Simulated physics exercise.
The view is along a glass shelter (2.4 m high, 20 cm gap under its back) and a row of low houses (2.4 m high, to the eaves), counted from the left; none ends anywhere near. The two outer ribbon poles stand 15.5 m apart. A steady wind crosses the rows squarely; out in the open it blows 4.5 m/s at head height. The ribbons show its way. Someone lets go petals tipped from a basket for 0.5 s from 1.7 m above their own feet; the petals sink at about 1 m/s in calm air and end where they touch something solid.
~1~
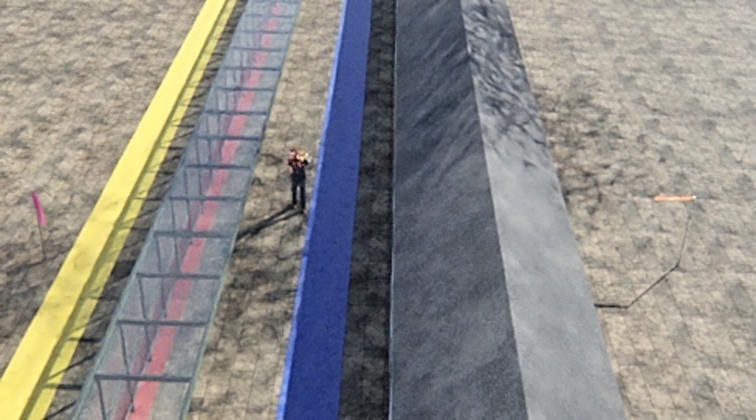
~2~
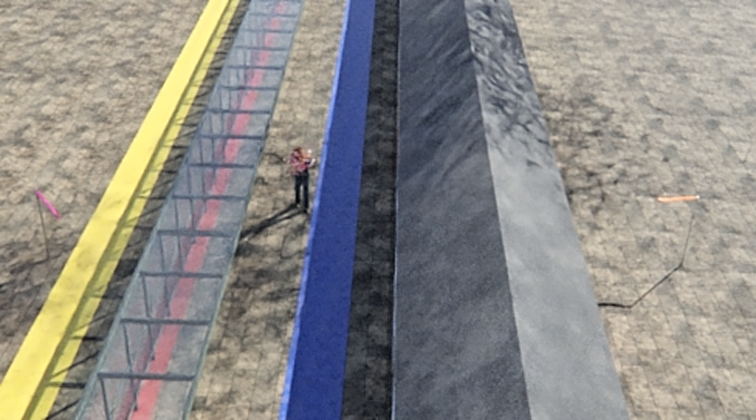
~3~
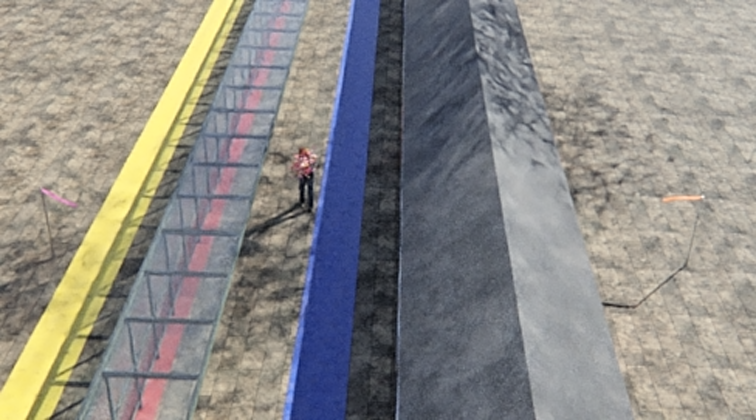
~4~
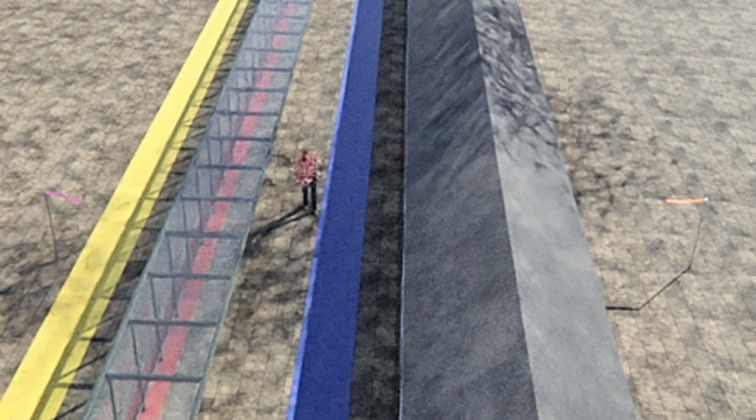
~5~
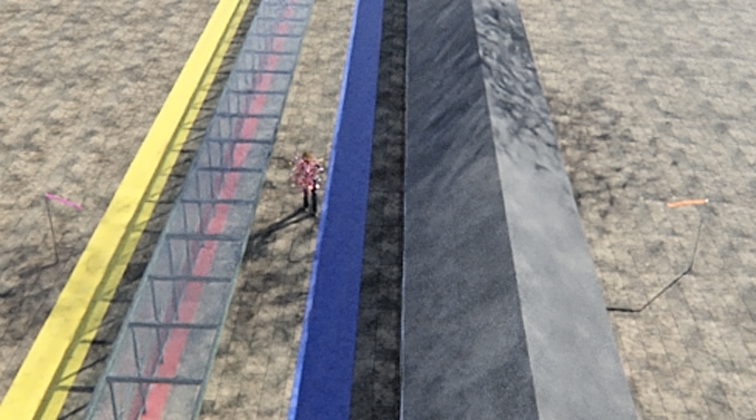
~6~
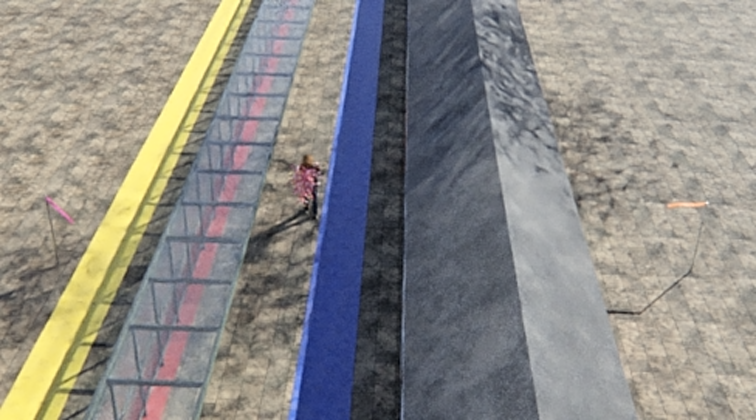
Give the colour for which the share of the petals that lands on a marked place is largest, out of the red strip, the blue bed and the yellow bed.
The biggest share falls on the blue one.
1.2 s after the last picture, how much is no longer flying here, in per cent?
Near 35 %.
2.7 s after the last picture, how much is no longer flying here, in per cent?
About 95 %.
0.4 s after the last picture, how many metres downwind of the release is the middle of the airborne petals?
About 0.0 m.
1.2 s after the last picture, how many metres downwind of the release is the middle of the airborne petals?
Roughly 0.0 m.
Then, 0.4 s after the last picture, 0 % lies on the blue bed, 0 % on the red strip and 0 % on the yellow bed; 0 % has touched down or left; the middle of what still flies is 0.9 m above the low ground, near (304, 194).
Then, 1.2 s after the last picture, 3 % lies on the blue bed, 0 % on the red strip and 0 % on the yellow bed; 34 % has touched down or left; the middle of what still flies is 0.4 m above the low ground, near (308, 210).
Then, 2.7 s after the last picture, 18 % lies on the blue bed, 0 % on the red strip and 0 % on the yellow bed; 95 % has touched down or left.
Then, 7.2 s after the last picture, 21 % lies on the blue bed, 0 % on the red strip and 0 % on the yellow bed; 100 % has touched down or left.
Then, 44.2 s after the last picture, 21 % lies on the blue bed, 0 % on the red strip and 0 % on the yellow bed; 100 % has touched down or left.
